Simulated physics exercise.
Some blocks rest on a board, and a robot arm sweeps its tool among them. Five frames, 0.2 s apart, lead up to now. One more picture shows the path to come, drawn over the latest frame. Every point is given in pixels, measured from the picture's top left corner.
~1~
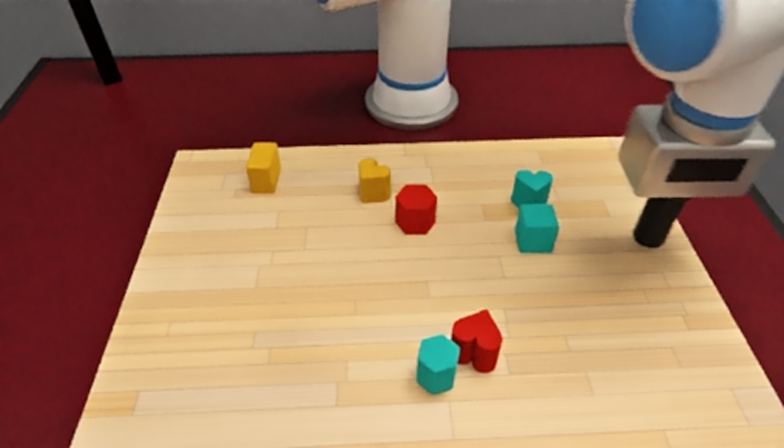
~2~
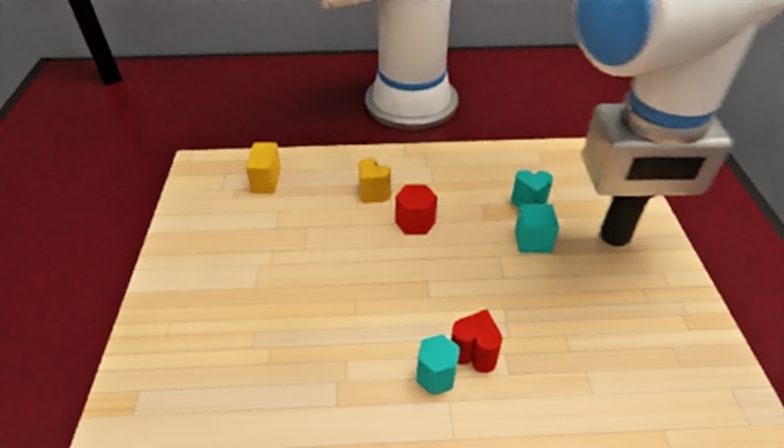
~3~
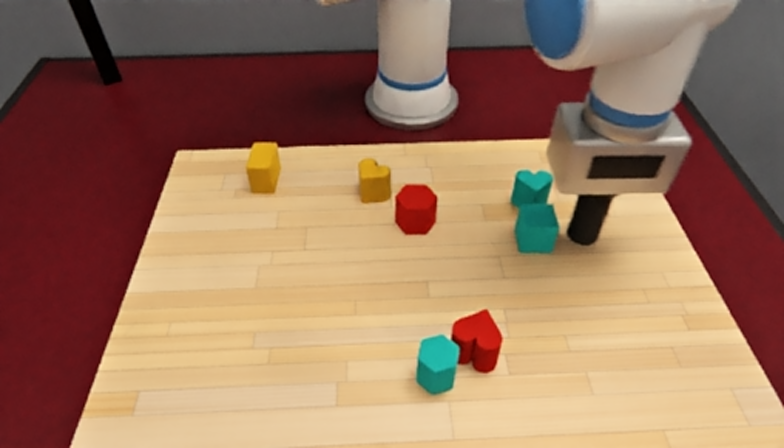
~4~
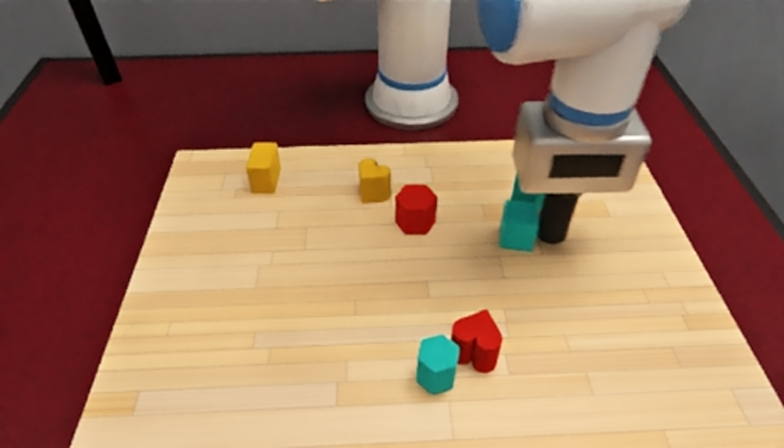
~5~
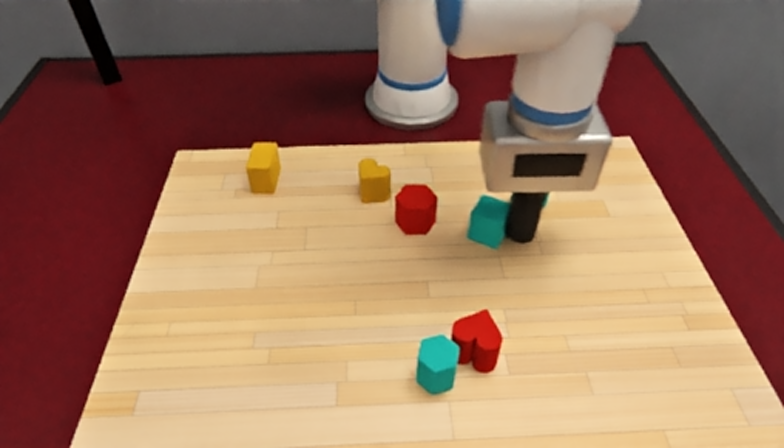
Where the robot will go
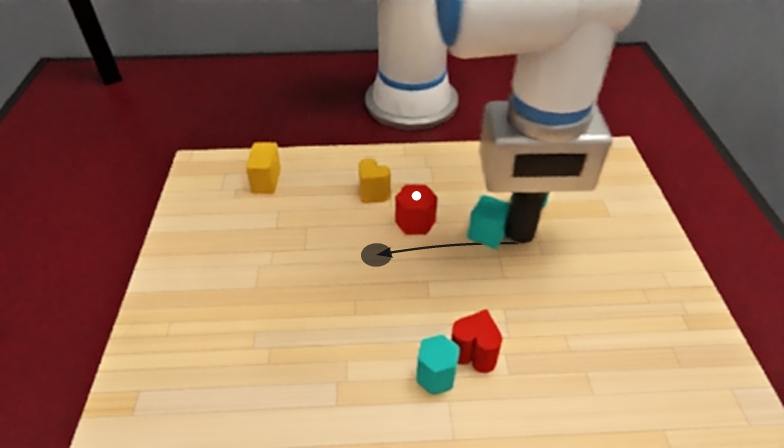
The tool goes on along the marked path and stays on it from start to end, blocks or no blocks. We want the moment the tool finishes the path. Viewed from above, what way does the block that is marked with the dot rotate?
Spin direction: Counter-clockwise.
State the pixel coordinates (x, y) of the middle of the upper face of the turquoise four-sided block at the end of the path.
I'd place it at (443, 197), taking the centre of its top.
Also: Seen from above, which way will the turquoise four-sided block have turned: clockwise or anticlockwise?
Looking down on the board, it turns clockwise.
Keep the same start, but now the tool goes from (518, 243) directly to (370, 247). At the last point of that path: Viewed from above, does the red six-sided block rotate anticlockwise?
In short: Yes.
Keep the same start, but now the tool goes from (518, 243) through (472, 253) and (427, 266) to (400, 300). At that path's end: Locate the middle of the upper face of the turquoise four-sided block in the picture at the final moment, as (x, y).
When the path ends, it will be at (466, 204).
Path on the board, from (518, 243) over (447, 246) to (376, 255); the dot is on the red six-sided block.
What follows on the original path. One third of the way, tool (472, 234); red six-sided block (411, 194); turquoise four-sided block (452, 200), turned 30° clockwise.
Two thirds of the way, tool (423, 238); red six-sided block (406, 192), turned 25° anticlockwise; turquoise four-sided block (443, 197), turned 55° clockwise.
At the end, tool (376, 244); red six-sided block (406, 192), turned 25° anticlockwise; turquoise four-sided block (443, 197), turned 55° clockwise; turquoise heart block in place.
